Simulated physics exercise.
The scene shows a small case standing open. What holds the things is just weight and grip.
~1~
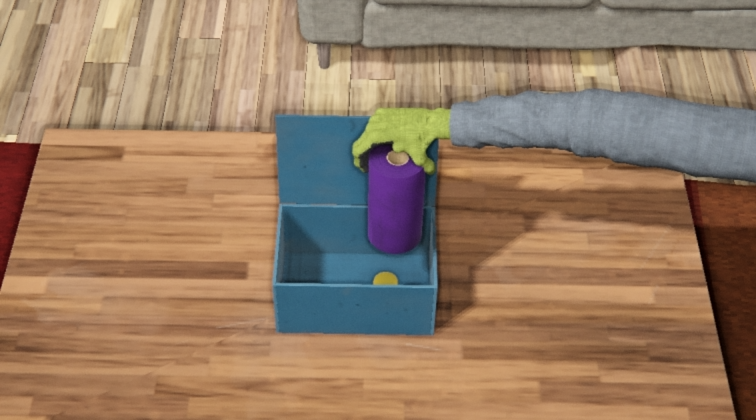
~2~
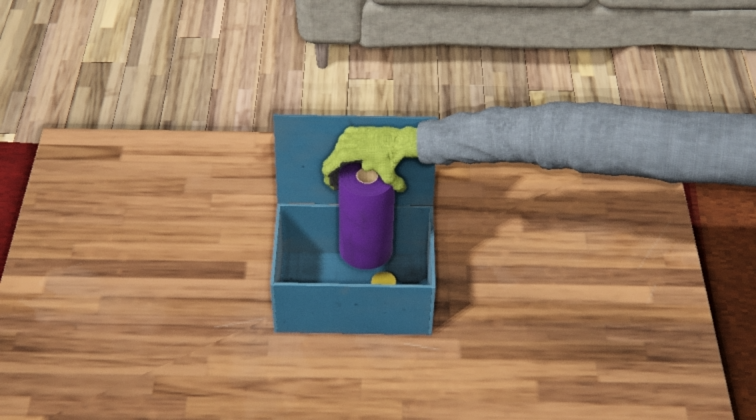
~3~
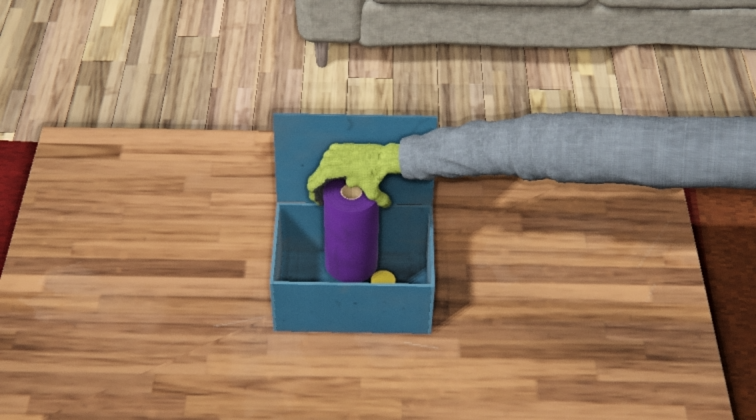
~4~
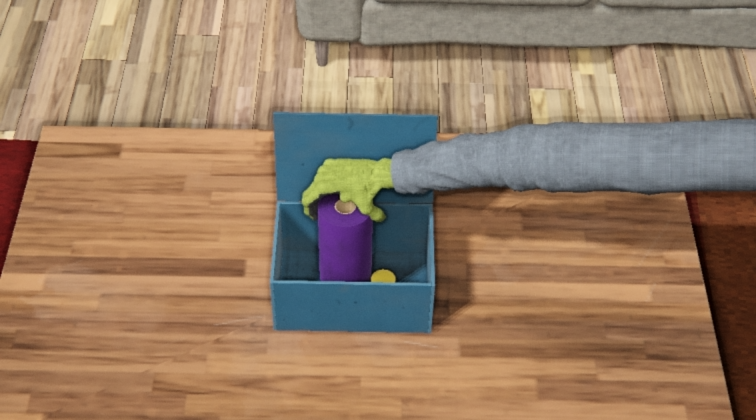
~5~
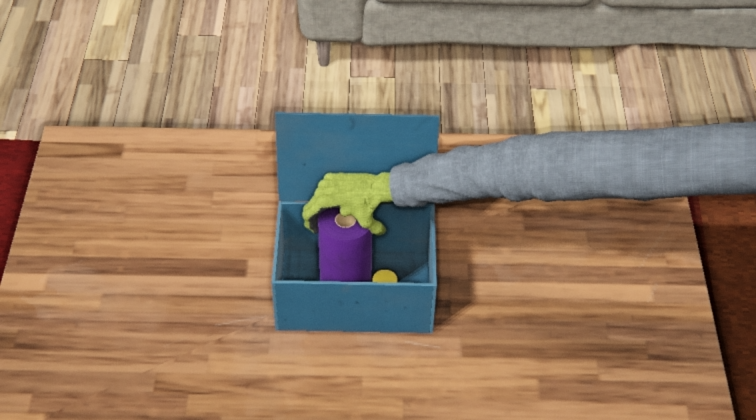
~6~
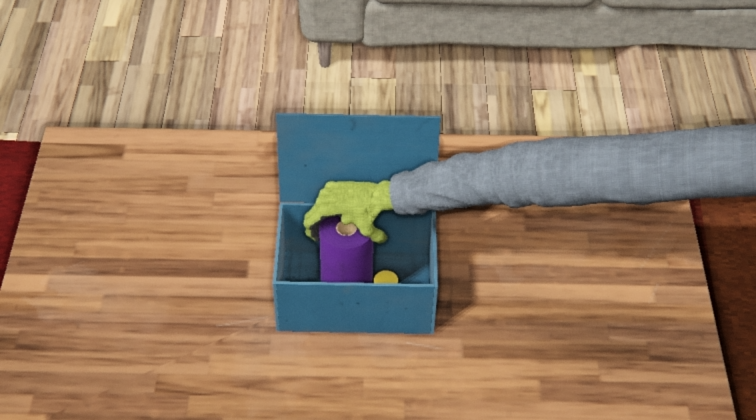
On a wooden tabletop, a green hand in a grey sleeve moving a purple roll left and lowering it into an open blue case.
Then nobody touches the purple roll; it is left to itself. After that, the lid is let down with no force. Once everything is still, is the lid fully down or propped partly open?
It is propped partly open.
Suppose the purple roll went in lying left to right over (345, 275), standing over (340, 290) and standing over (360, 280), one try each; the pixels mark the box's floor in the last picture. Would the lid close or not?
With the first placement it closes properly, with the second it doesn't close, and with the third it doesn't close.
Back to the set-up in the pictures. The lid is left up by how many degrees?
Around 45 degrees.
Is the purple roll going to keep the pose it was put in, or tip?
By the end the purple roll has kept its angle.
Then, 1.20 s past the last view, lid starting down.
Then, 1.60 s past the last view, lid 60° above the rim.
Finally, lid 43° above the rim; both still in place. Final places as the last picture's camera would see them, purple roll near (347, 263).
